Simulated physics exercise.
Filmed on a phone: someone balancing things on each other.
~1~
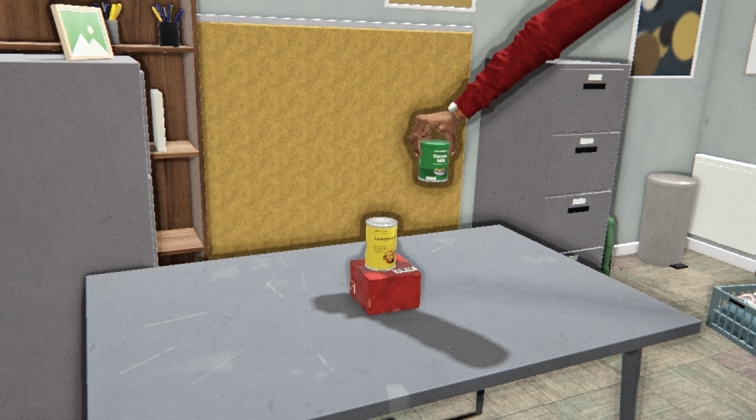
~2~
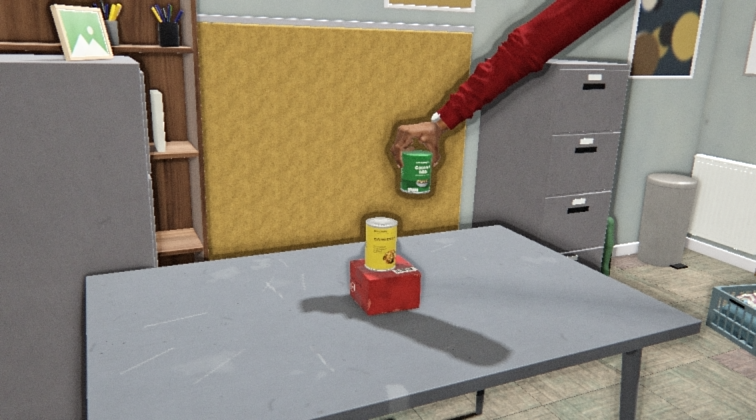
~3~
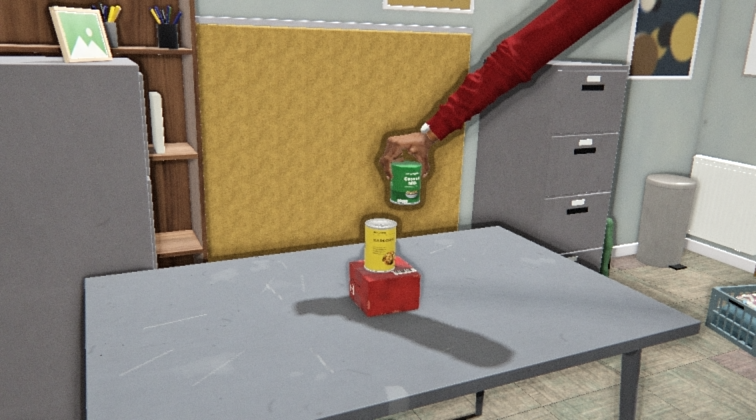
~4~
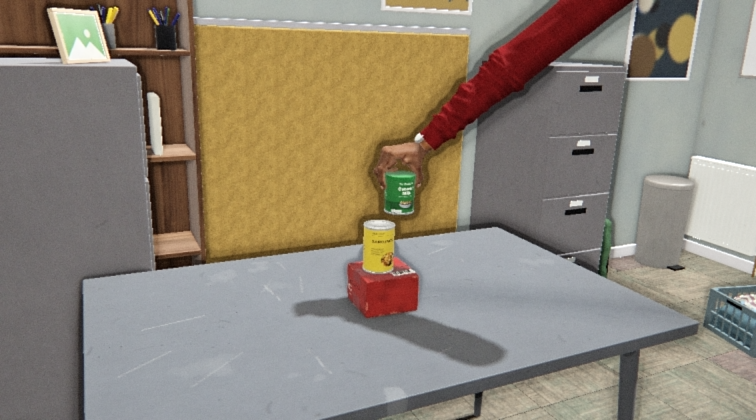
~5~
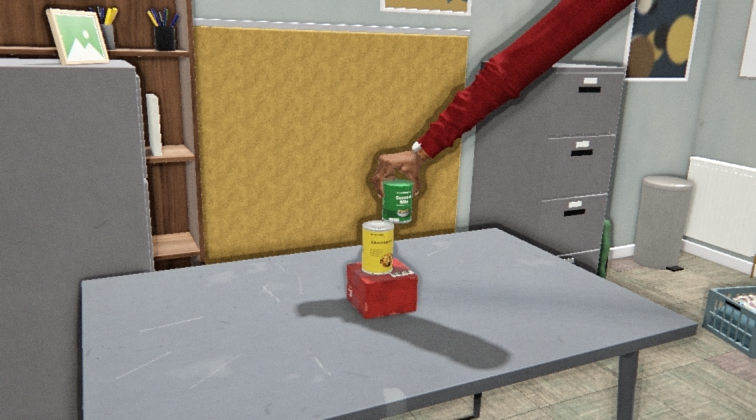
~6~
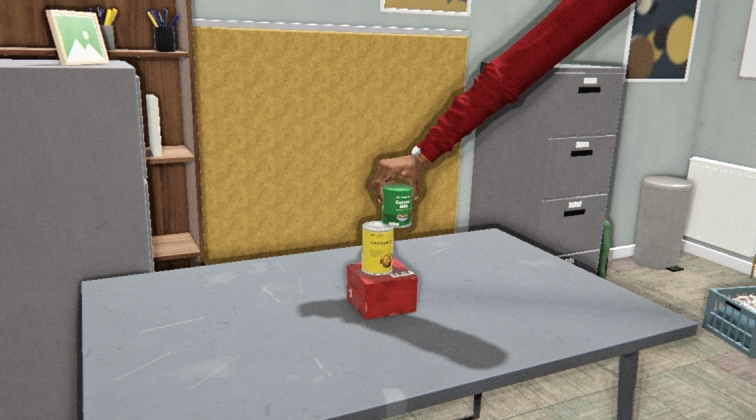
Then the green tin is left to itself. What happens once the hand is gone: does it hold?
In the end the pile comes apart.
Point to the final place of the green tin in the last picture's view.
At about (462, 277).
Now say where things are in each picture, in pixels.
The first picture shows still above its spot; green tin (434, 160); yellow tin (381, 244).
The second picture shows still above its spot; green tin (416, 172); yellow tin (381, 244).
The third picture shows still above its spot; green tin (406, 182); yellow tin (380, 245).
The fourth picture shows still above its spot; green tin (400, 192); yellow tin (379, 246).
The fifth picture shows still above its spot; green tin (397, 201); yellow tin (378, 247).
The sixth picture shows set down, still held; green tin (397, 205); yellow tin (378, 248).
Then, 0.30 s after the last picture, green tin tipped 49° from how it was near (408, 215).
Then, 0.40 s after the last picture, green tin now fallen.
Then, 0.50 s after the last picture, things are still on the move.
Then, 0.70 s after the last picture, as before.
At rest, fallen, green tin; the other 2 in place. Seen from the same camera at the end, green tin near (462, 277). The pile gives way.
